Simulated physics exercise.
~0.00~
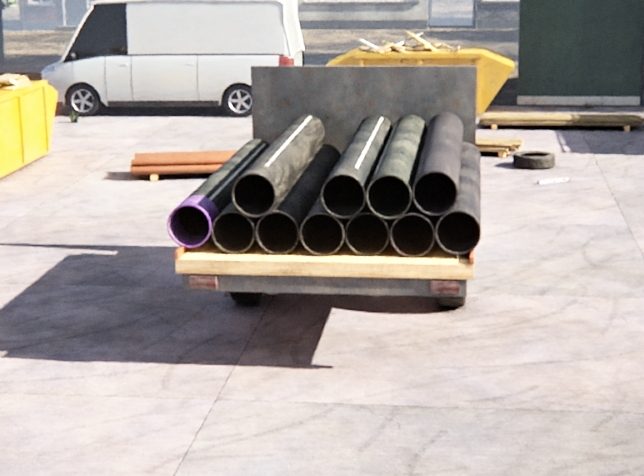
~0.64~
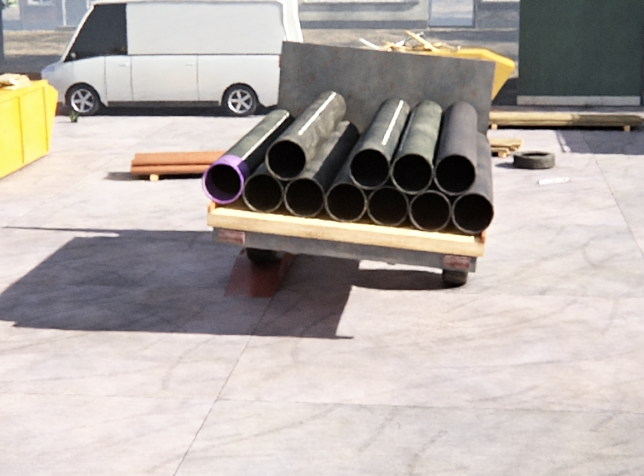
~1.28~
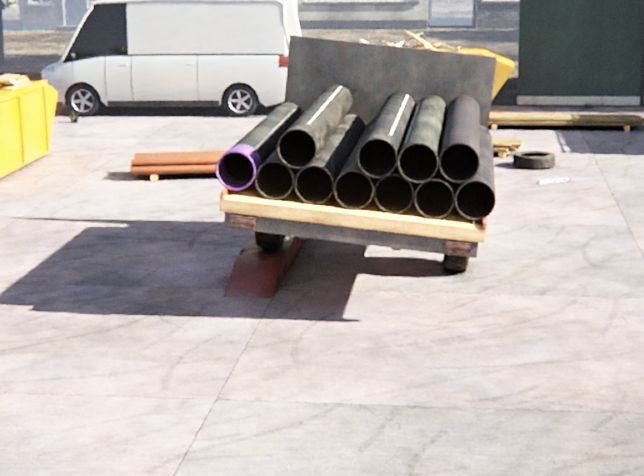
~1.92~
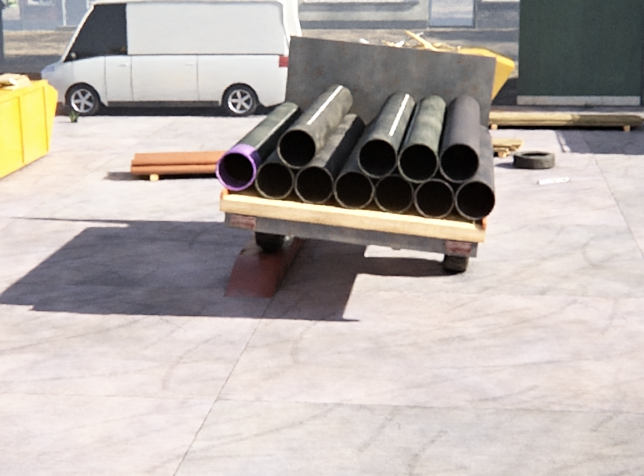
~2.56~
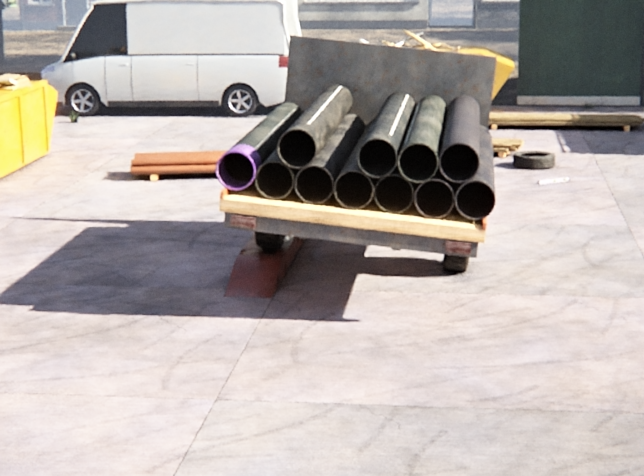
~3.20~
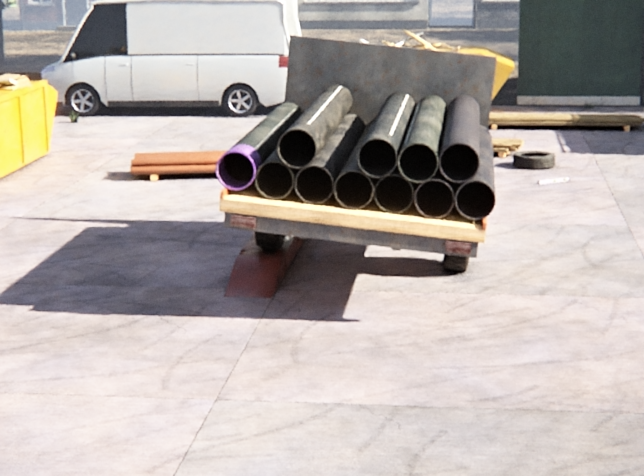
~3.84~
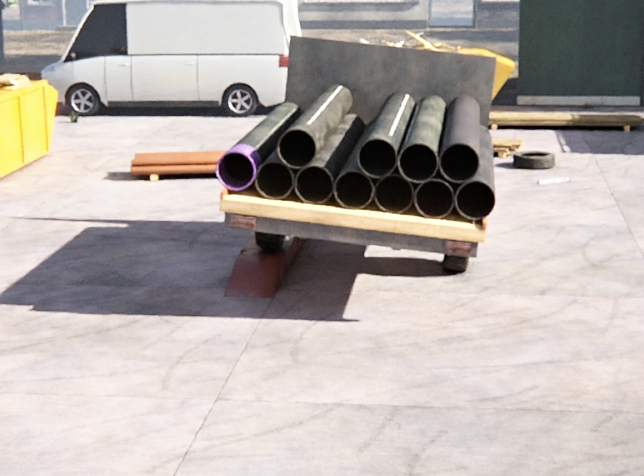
A trailer stacked with dark pipes tilts as its left wheel climbs a reddish block, and the purple-ended pipe stays aboard.
